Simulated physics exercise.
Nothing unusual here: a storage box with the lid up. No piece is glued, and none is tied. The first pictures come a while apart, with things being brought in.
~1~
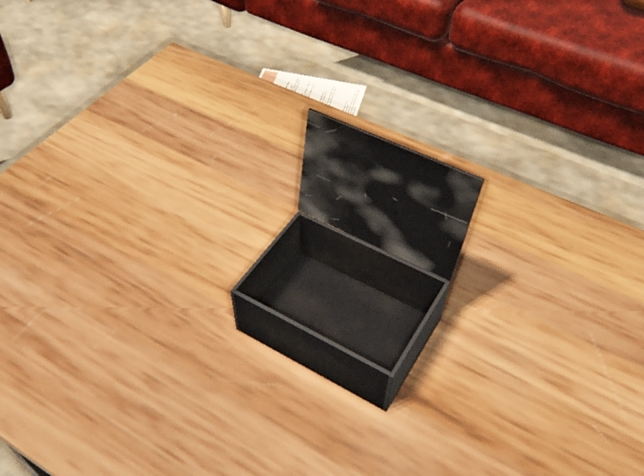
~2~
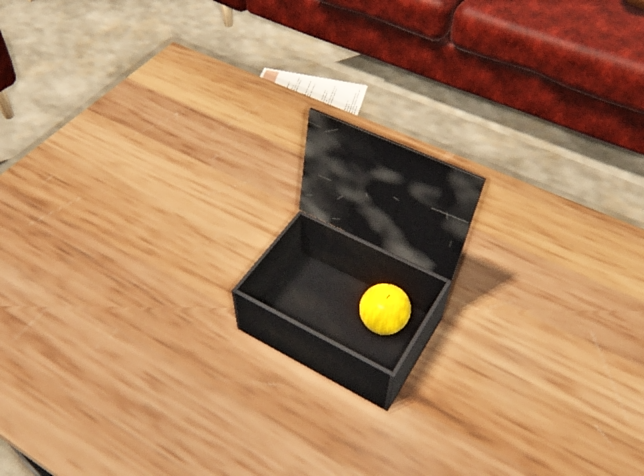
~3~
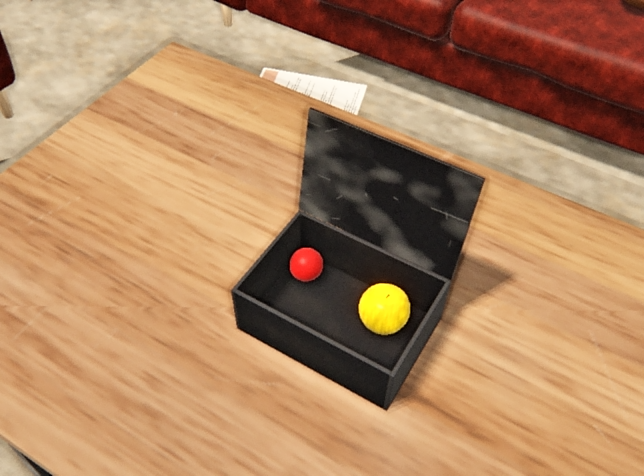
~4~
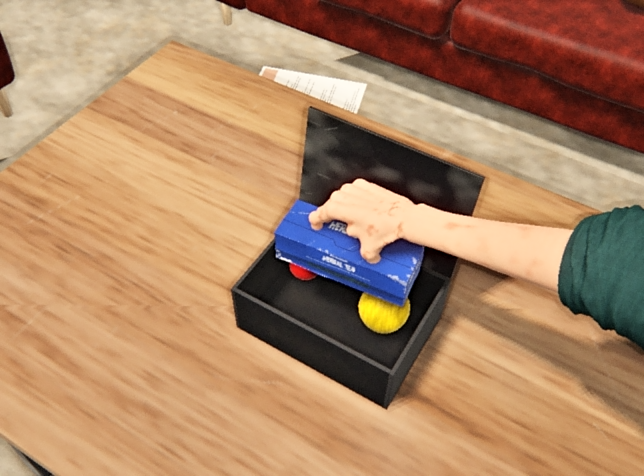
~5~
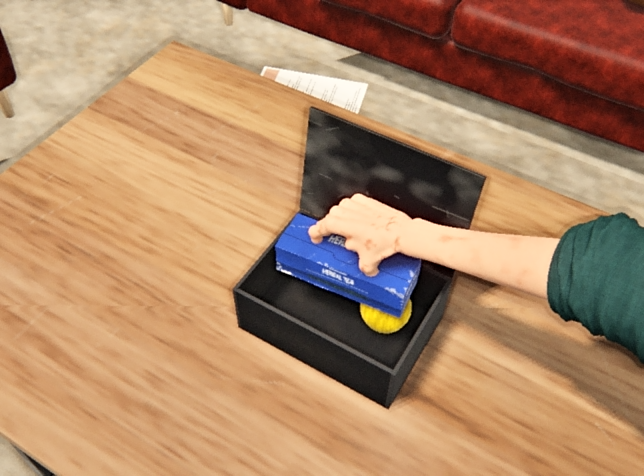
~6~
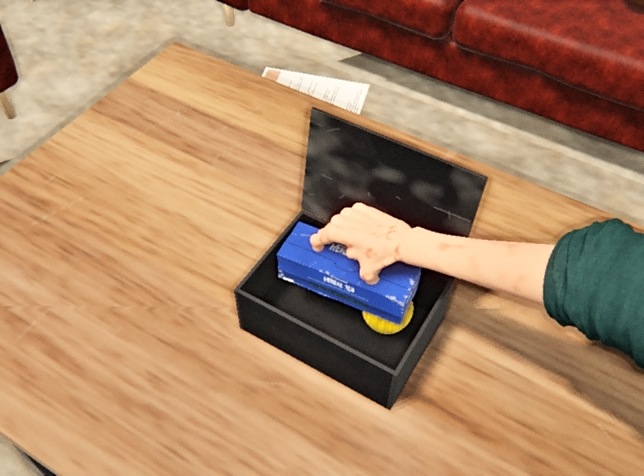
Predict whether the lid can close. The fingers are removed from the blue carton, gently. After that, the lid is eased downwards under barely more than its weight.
Prediction: The lid closes.
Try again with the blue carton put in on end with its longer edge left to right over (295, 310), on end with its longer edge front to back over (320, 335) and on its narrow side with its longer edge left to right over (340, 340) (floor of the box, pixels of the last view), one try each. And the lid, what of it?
Try one: The lid remains open; try two: It remains open; try three: It comes all the way down.
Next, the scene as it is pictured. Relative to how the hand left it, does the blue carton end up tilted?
By the end it has leaned over.
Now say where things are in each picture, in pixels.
The last thing is not in view yet, in the first picture.
The last thing is not in view yet, in the second picture.
The last thing is not in view yet; red lemon (306, 265), in the third picture.
Coming down; blue carton (348, 252), in the fourth picture.
Coming down; blue carton (347, 264), in the fifth picture.
Put in, still held; blue carton (348, 272), in the sixth picture.
Then, 0.40 s on from there, blue carton on its side near (329, 326).
Then, 1.30 s on from there, lid 78° above the rim; blue carton on its side near (331, 322).
Then, 1.70 s on from there, lid 50° above the rim; blue carton on its side near (331, 322).
Then, 2.10 s on from there, lid 13° above the rim; blue carton on its side near (331, 322).
In the end, lid shut; toppled in the box, blue carton; the other 2 unmoved. At the end, from the last picture's camera, blue carton near (331, 322).
